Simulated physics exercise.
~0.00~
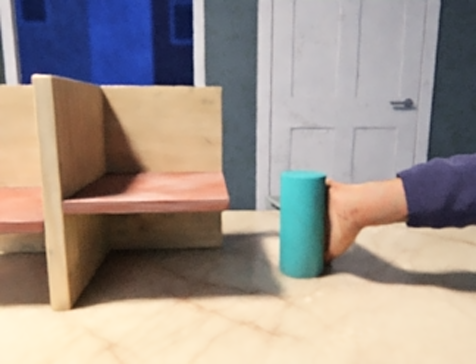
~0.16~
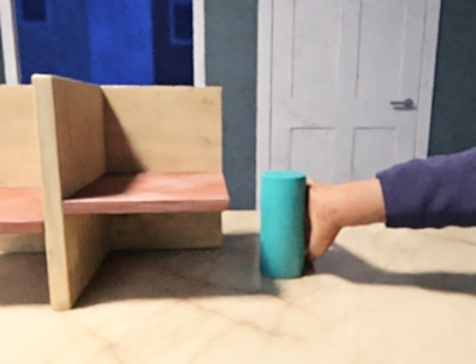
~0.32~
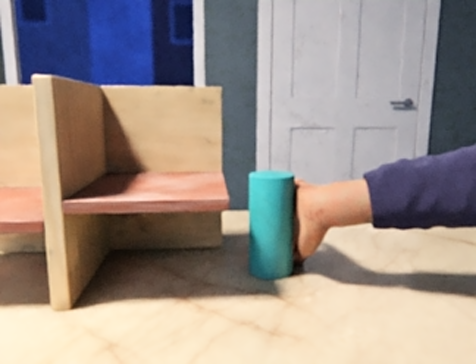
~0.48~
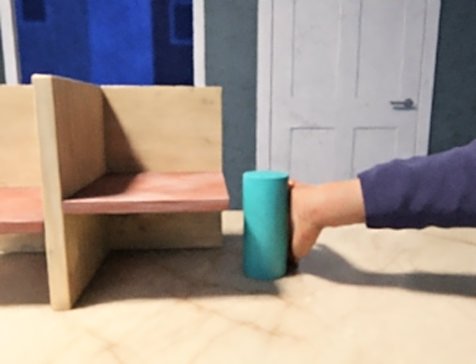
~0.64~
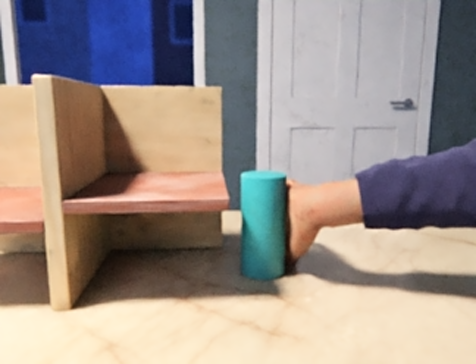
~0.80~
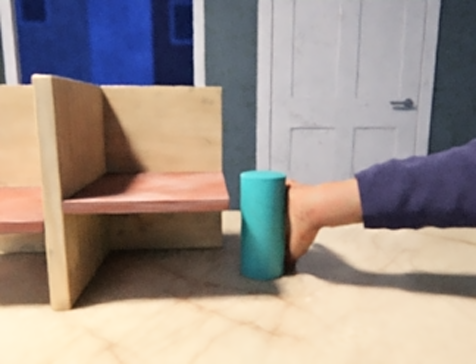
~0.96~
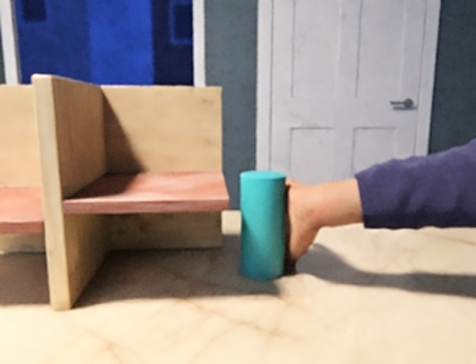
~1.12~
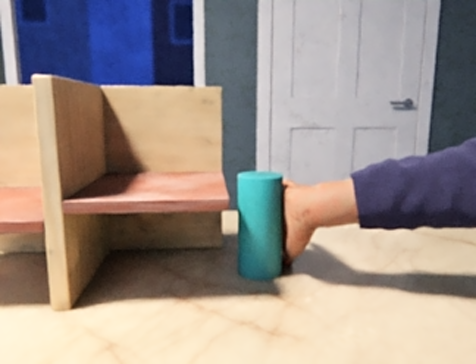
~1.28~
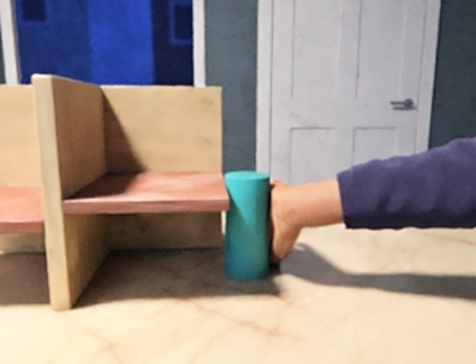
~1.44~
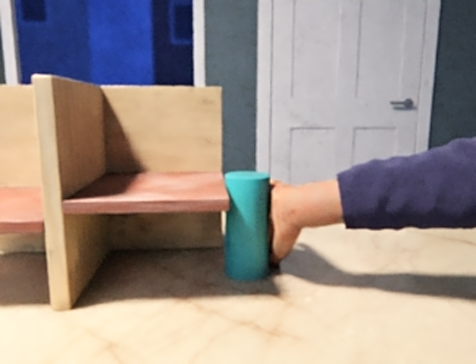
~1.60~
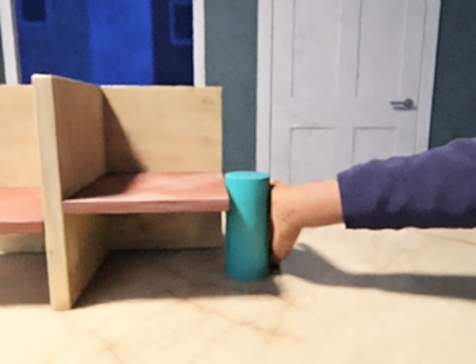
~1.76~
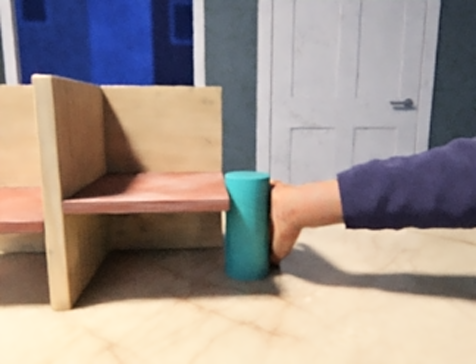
A pale marbled surface is seen from a still, level view, with a grey-blue wall, a white panelled door and a dark blue window behind it. On the left stands a low wooden shelf with a reddish-pink board, and to its right a hand in a purple-blue sleeve holds an upright turquoise candle. The hand pushes the candle left a short way towards the shelf. It pauses just short of the shelf, then slides a little further. The candle catches on the edge of the board and stops there, still upright, with the hand against it.
